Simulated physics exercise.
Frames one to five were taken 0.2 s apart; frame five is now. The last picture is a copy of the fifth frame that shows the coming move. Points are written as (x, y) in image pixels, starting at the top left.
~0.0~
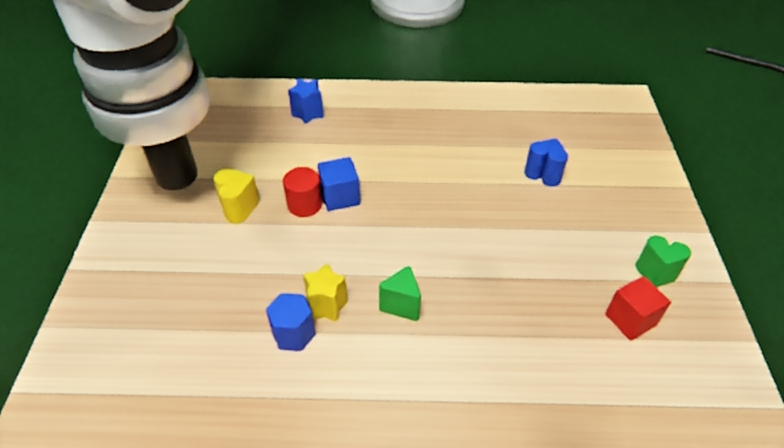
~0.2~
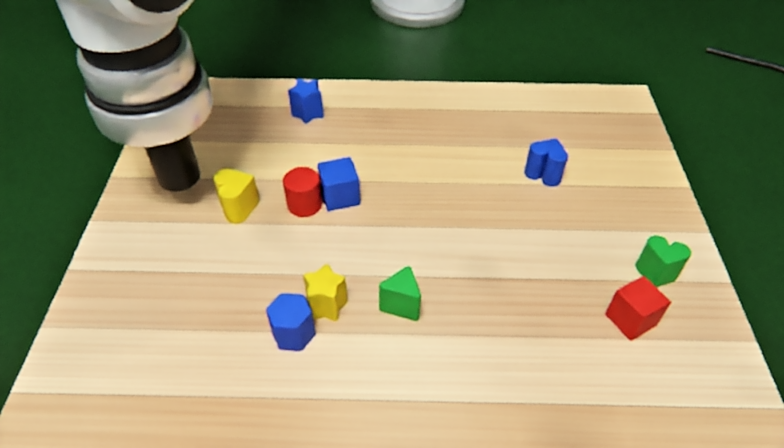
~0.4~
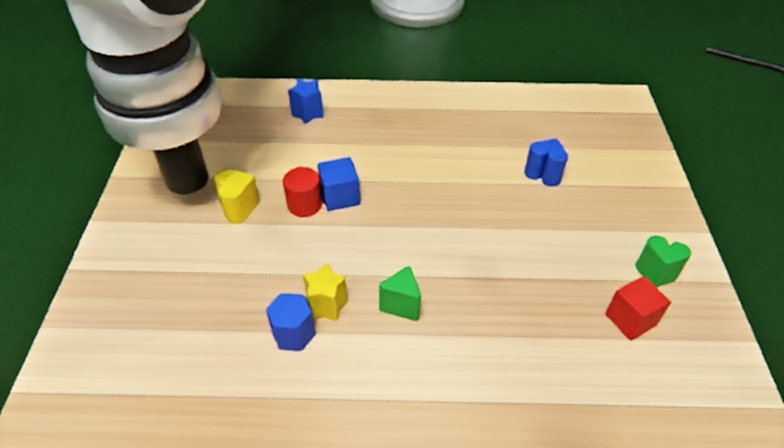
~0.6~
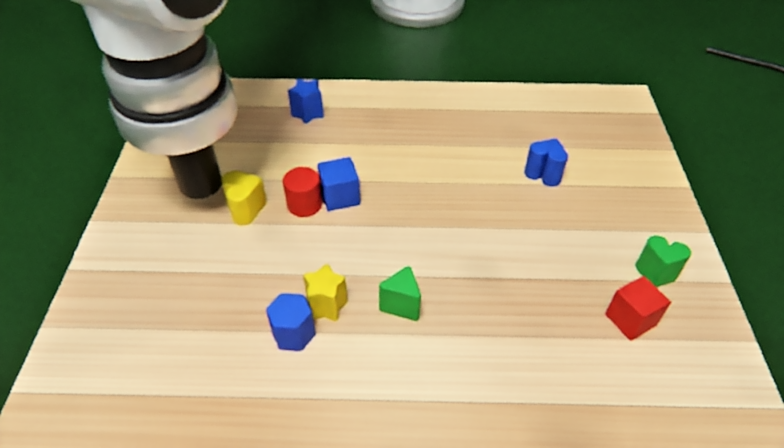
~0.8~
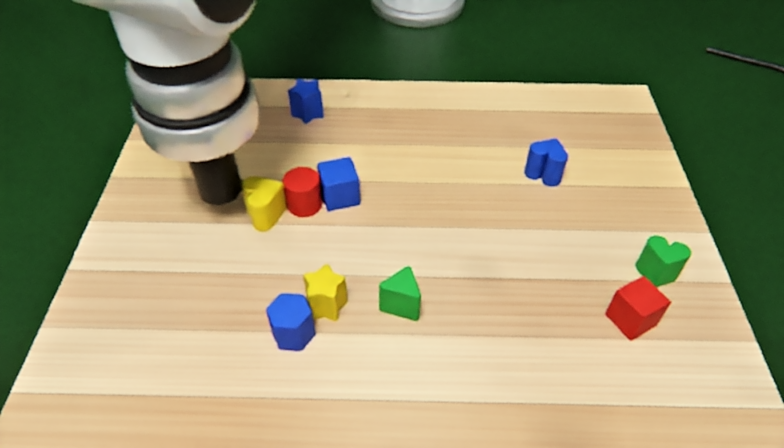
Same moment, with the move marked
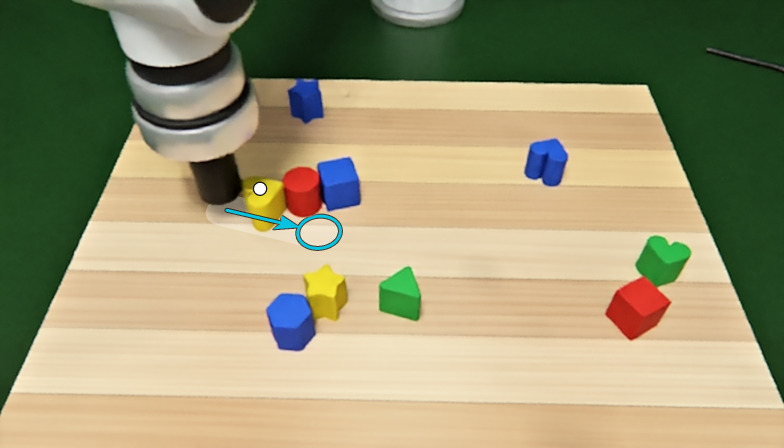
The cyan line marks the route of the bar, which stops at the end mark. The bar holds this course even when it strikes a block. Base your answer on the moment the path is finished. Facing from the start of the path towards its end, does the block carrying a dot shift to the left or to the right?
The right.
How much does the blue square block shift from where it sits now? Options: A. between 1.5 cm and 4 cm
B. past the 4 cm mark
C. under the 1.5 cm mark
It's A.
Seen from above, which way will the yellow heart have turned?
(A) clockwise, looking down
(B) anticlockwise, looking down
Option A.
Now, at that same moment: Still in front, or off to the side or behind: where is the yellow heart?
Prediction: Still leading.
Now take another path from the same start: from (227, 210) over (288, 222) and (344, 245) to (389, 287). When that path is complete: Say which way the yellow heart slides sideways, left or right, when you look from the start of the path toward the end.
Goes right.
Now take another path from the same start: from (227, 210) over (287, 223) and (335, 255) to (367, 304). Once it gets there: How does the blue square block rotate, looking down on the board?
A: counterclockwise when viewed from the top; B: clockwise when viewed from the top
Answer: A.
Drawn move, in a line from (227, 210) to (319, 232); the dot is on the yellow heart.
What follows on the original path. Halfway along, bar at (269, 203); yellow heart at (298, 208), turned 50° clockwise; red circle at (326, 185); blue square block at (353, 165), turned 15° anticlockwise.
At the end, bar at (317, 213); yellow heart at (341, 225), turned 70° clockwise; red circle at (351, 189); yellow star still; blue square block at (360, 162), turned 40° anticlockwise.
